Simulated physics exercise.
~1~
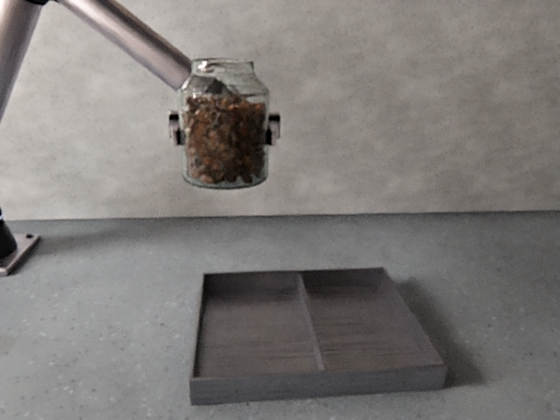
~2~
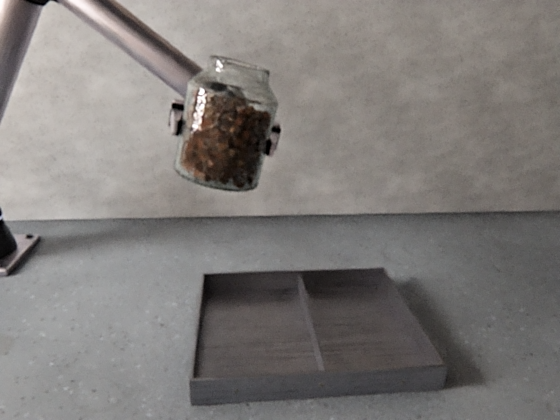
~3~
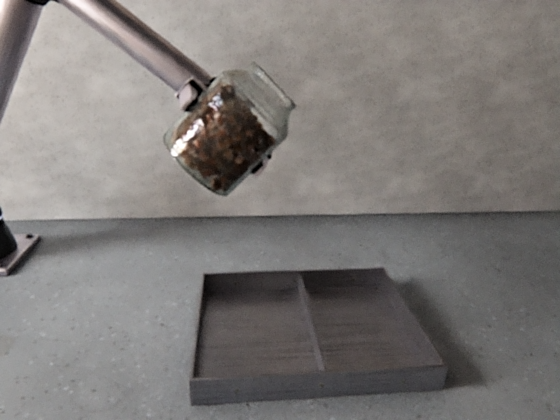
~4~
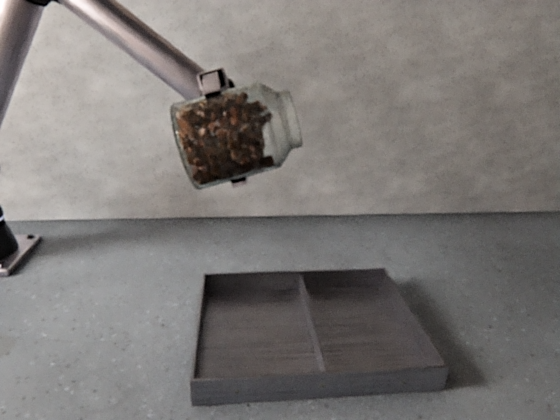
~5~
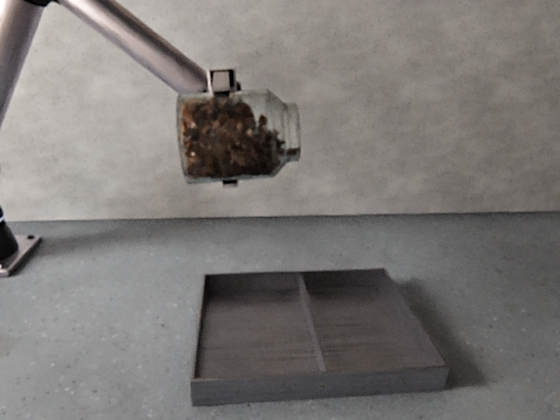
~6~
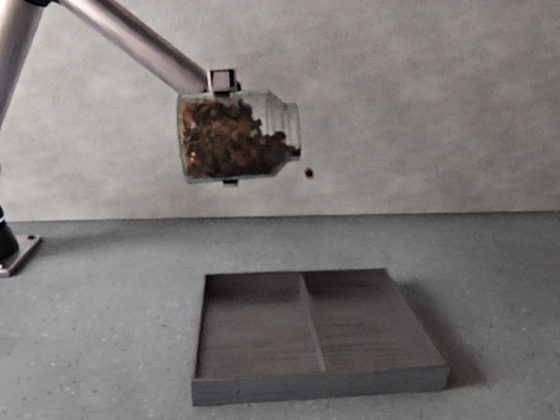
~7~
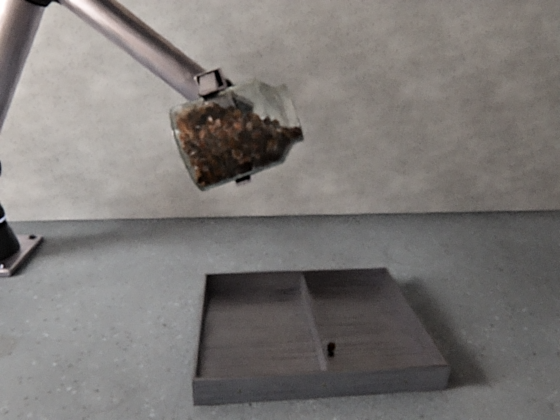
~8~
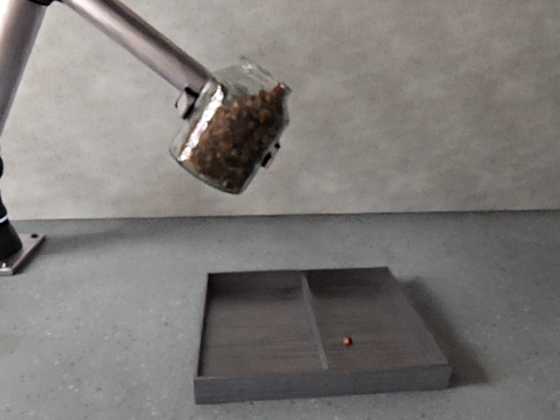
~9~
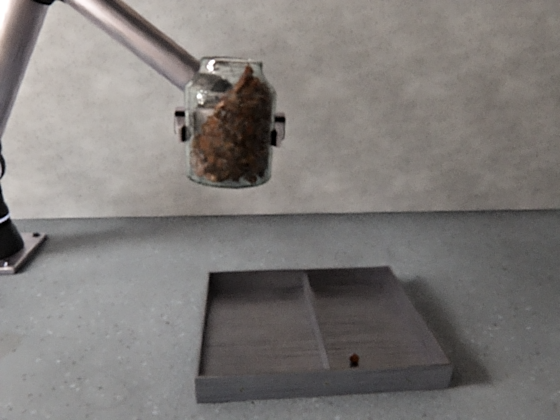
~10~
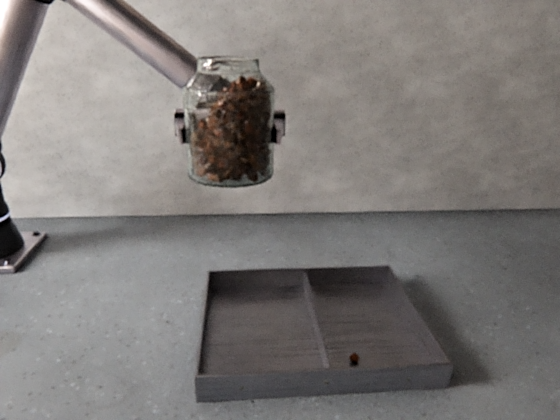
A clear glass jar nearly full of brown pellets hangs upright in a robot arm's grip at the upper left, seen from the front by a slightly swaying camera. Below it, on a speckled grey table before a grey wall, sits a shallow dark grey tray split by a cross wall. The arm tips the jar to the right until it lies on its side, and the pellets slide toward the neck. A single pellet drops out and lands in the tray's right part. The arm turns the jar upright again, still nearly full, while the lone pellet rests near the tray's front edge.
